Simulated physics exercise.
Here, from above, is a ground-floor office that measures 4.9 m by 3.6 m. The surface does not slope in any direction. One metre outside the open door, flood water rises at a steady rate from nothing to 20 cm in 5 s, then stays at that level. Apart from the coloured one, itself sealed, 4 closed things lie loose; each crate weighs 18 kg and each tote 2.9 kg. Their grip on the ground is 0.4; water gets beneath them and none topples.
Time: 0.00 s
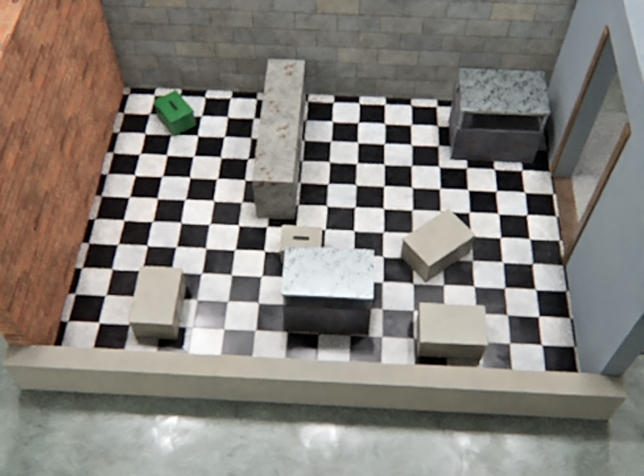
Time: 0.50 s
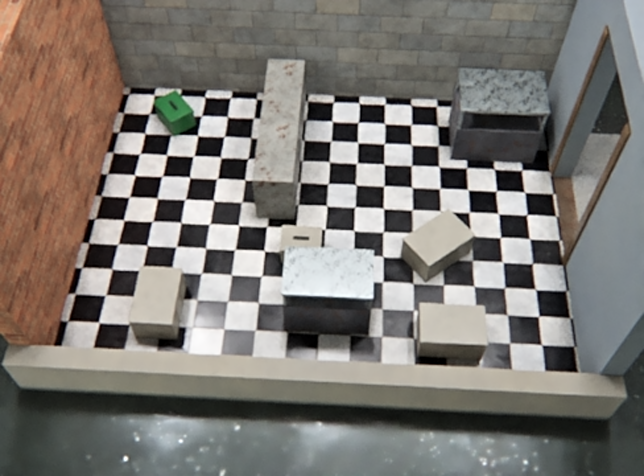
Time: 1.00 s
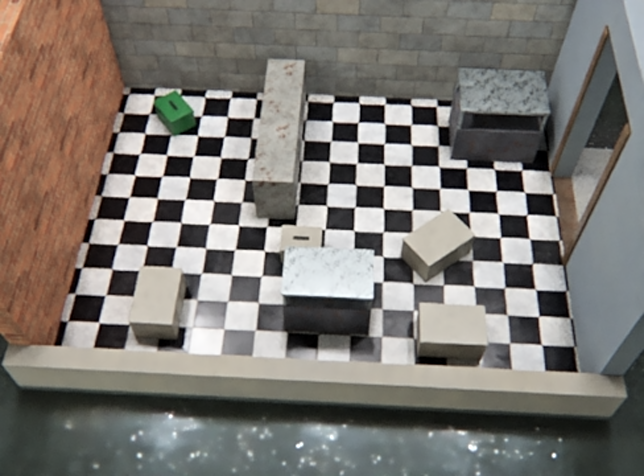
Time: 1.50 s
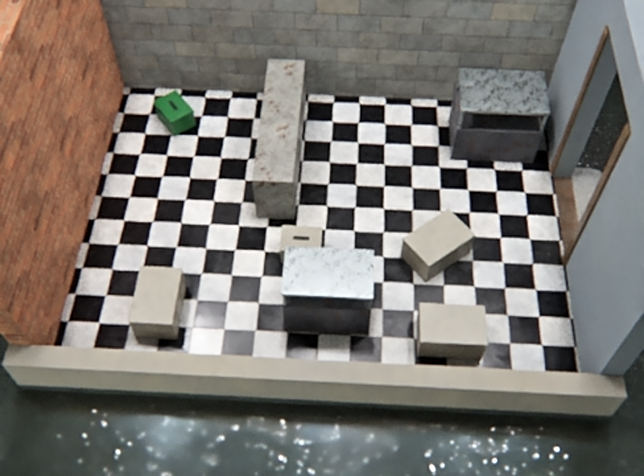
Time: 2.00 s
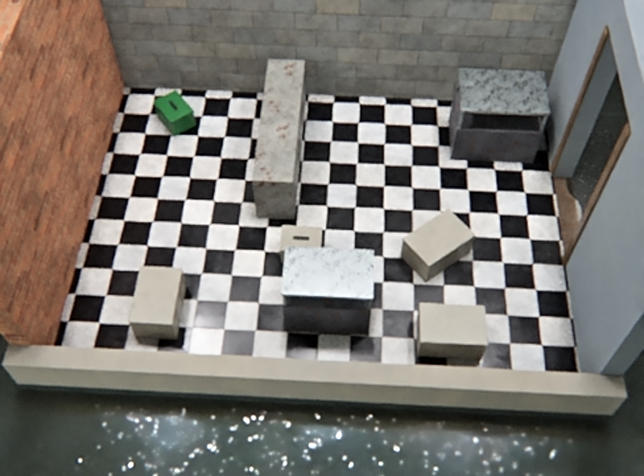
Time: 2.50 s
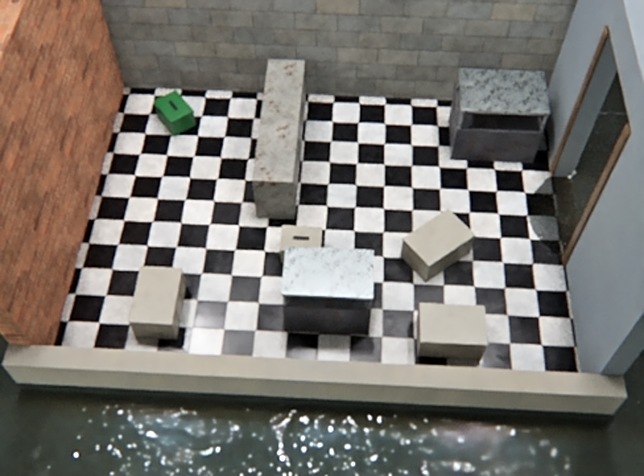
Checkered-floor office from above, glinting water darkening outside and just edging in at the right doorway, green and beige boxes staying still.
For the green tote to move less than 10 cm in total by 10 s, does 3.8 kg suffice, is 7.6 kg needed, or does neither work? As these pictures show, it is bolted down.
Short answer: The lighter one.
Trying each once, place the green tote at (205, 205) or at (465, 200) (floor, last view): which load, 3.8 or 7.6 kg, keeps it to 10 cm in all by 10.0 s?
In order: Even the lighter mass works; both fall short.
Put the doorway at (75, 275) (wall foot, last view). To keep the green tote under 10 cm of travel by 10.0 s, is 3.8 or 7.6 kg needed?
In that case only the heavier option works.
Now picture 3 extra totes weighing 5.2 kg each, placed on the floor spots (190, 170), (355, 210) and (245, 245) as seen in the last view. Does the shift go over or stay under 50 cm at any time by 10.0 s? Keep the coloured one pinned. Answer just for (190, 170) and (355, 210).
Below, beyond.
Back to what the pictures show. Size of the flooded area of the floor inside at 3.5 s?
Some 1.5 m2 of it.
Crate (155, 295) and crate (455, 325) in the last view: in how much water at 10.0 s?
First about 4 cm, second about 5 cm.
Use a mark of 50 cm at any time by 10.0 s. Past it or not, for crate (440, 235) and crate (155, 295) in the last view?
First above the mark, second within the mark.
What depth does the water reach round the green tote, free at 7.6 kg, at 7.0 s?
Around 0 cm.
After 3.5 s the green tote would be 0 cm from its start with 3.8 kg and 0 cm from its start with 7.6 kg; 0 cm of water round it then.
After 4.5 s the green tote would be 0 cm from its start with 3.8 kg and 0 cm from its start with 7.6 kg; 0 cm of water round it then.
After 7.0 s the green tote would be 0 cm from its start with 3.8 kg and 0 cm from its start with 7.6 kg; 0 cm of water round it then.
After 10.0 s the green tote would be 0 cm from its start with 3.8 kg and 0 cm from its start with 7.6 kg; 2 cm of water round it then.
